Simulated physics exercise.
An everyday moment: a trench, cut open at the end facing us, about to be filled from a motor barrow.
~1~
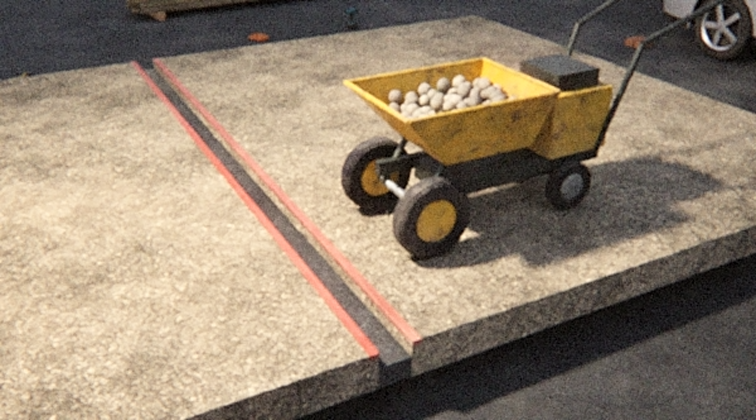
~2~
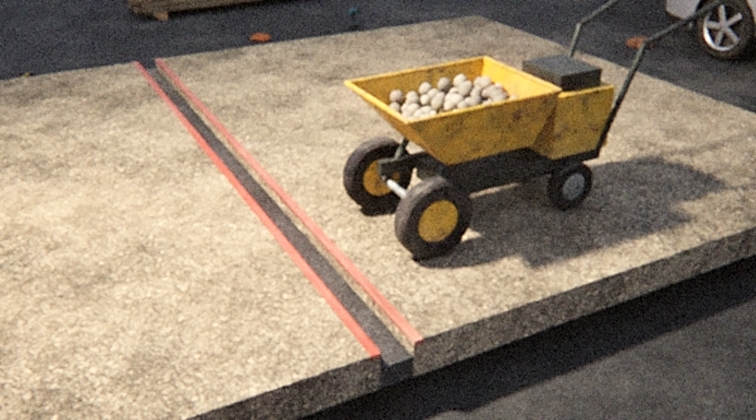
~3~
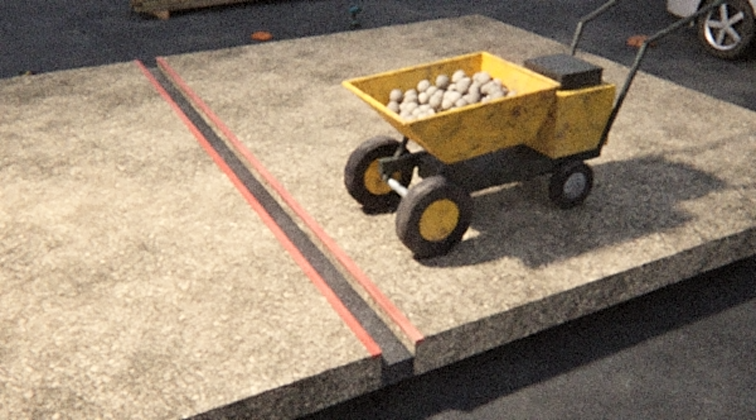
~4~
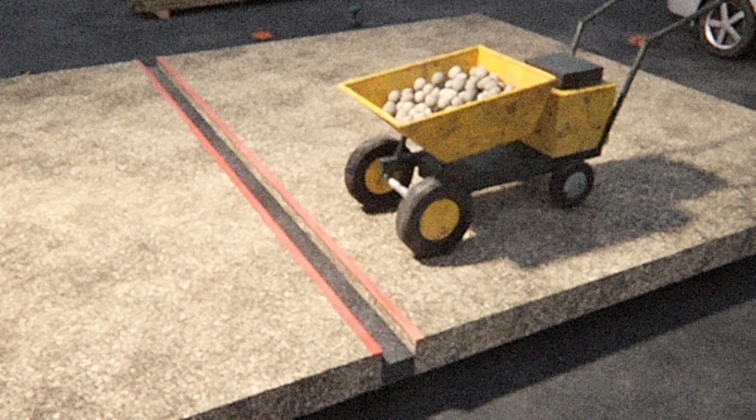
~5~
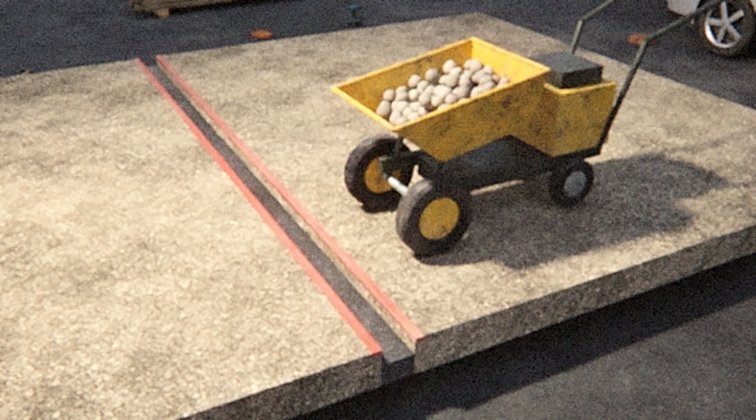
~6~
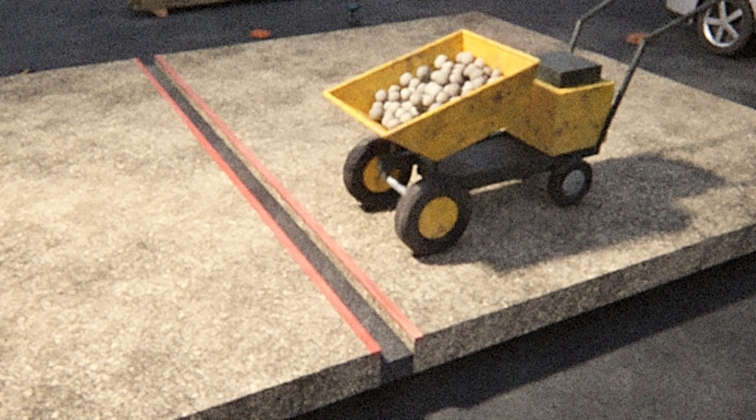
On a concrete slab beside dark tarmac, a yellow motor barrow's skip of pebbles slowly tilting slightly leftward near a red-edged trench.
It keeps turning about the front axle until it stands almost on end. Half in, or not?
The trench takes under half.
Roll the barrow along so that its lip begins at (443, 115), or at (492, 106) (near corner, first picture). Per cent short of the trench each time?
Near 10 % and 60 %.
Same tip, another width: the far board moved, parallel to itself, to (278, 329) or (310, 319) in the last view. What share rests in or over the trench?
Near 80 % and 50 %.
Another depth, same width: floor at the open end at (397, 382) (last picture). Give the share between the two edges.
Close to 20 per cent.
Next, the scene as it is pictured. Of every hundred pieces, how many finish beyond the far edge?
Some 85 per cent.
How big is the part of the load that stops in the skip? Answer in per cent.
Some 0 per cent.
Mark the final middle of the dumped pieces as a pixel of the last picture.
At about (256, 257).
Just after the last frame, skip tipped steeply; every one in the skip.
A moment on, skip tipped steeply; the larger part in the skip; about a tenth beyond it; about a tenth falling.
Further on, skip tipped right over; just a few in the skip; about a tenth in or heaped over the trench; almost all beyond it.
When it is over, skip tipped right over; about a tenth in or heaped over the trench; the larger part beyond it.
